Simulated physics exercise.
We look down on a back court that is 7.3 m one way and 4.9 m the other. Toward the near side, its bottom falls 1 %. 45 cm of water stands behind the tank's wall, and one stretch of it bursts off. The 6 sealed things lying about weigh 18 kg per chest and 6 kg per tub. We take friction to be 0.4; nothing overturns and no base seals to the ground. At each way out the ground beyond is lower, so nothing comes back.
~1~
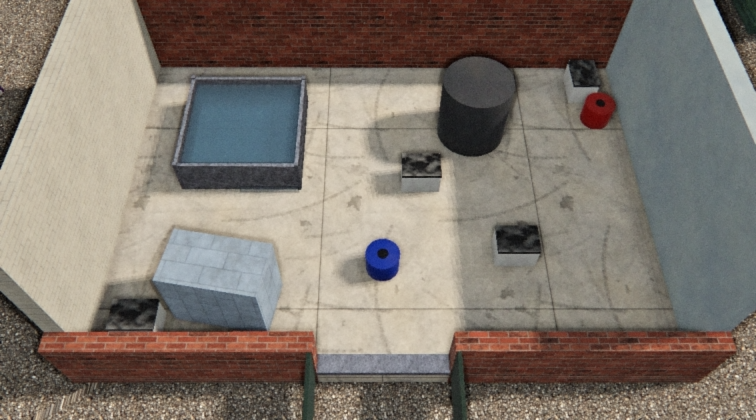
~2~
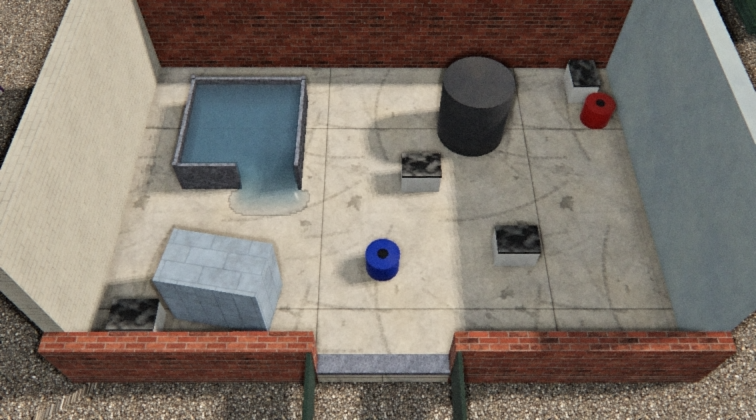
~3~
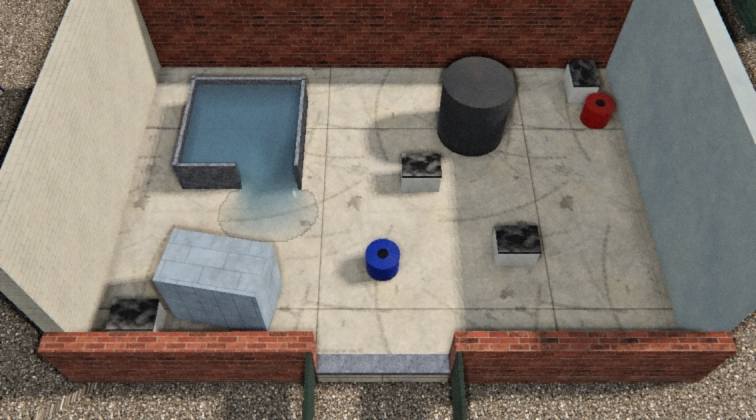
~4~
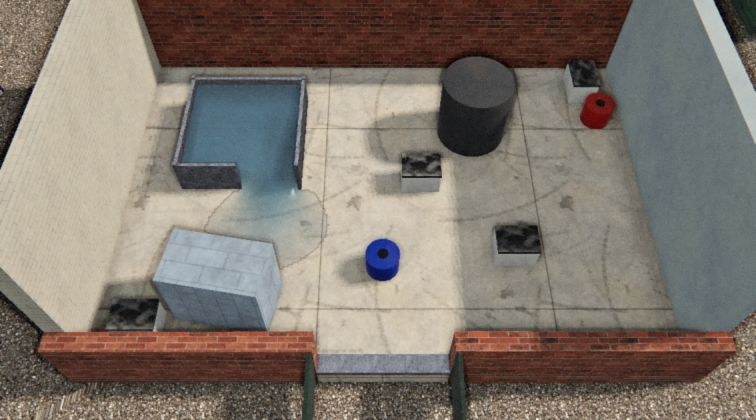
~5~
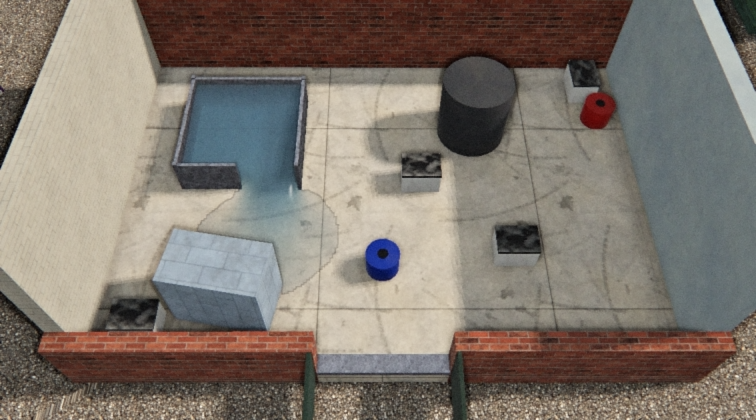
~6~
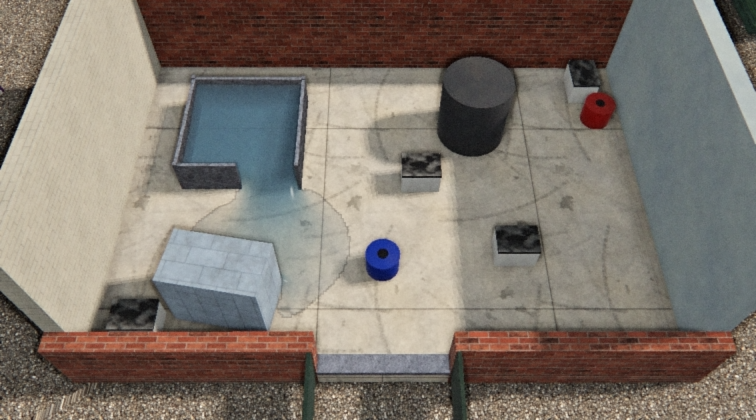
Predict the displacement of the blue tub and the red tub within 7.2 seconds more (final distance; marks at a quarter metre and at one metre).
As I see it, the blue tub goes beyond a metre; the red tub does not really move.
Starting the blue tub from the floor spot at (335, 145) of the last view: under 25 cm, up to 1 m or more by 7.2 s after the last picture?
By that time it keeps its spot.
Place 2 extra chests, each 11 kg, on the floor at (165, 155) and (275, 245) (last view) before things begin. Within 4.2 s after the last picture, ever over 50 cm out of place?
Well, the first one is higher and the other higher.
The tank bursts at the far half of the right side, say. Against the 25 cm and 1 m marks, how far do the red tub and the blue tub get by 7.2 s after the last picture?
Note: Red tub swept well away, blue tub unmoved.
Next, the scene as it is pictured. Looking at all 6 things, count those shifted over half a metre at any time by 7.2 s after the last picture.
All told, that gives 1.
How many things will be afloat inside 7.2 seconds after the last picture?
0 at that moment.
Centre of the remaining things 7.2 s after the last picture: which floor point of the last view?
(483, 202).
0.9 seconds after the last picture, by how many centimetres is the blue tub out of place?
I'd put it at around 30 cm.
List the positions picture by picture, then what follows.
The blue tub at (383, 254) rests on the ground; the red tub at (601, 103), on the bottom; water covers 2.6 m2; 0 of 6 have shifted, in the first frame.
The blue tub at (383, 254) rests on the ground; the red tub at (601, 103) rests on the ground; 3.0 m2 under water; 0 of 6 have shifted, in the second frame.
The blue tub at (383, 254) rests on the ground; the red tub at (601, 103) rests on the ground; 3.6 m2 under water; 0 of 6 have shifted, in the third frame.
The blue tub at (383, 254), on the bottom; the red tub at (601, 103), on the bottom; water covers 4.3 m2; 0 of 6 have shifted, in the fourth frame.
The blue tub at (383, 254), on the bottom; the red tub at (601, 103) rests on the ground; 4.9 m2 under water; 0 of 6 have shifted, in the fifth frame.
The blue tub at (383, 254) rests on the ground; the red tub at (601, 103), on the bottom; 5.4 m2 under water; 0 of 6 have shifted, in the sixth frame.
Then, 0.9 s after the last picture the blue tub is near (401, 260), 0.3 m from its start, aground; the red tub is near (601, 103), 0.0 m from its start, aground; 0 of 6 are out; 0 afloat.
Then, 2.8 s after the last picture the blue tub is near (510, 292), 1.7 m from its start, aground; the red tub is near (601, 103), 0.0 m from its start, aground; 0 of 6 are out; 0 afloat.
Then, 4.8 s after the last picture the blue tub is near (585, 281), 2.5 m from its start, aground; the red tub is near (601, 103), 0.0 m from its start, aground; 0 of 6 are out; 0 afloat.
Then, 7.2 s after the last picture the blue tub is near (595, 278), 2.7 m from its start, aground; the red tub is near (601, 103), 0.0 m from its start, aground; 0 of 6 are out; 0 afloat.
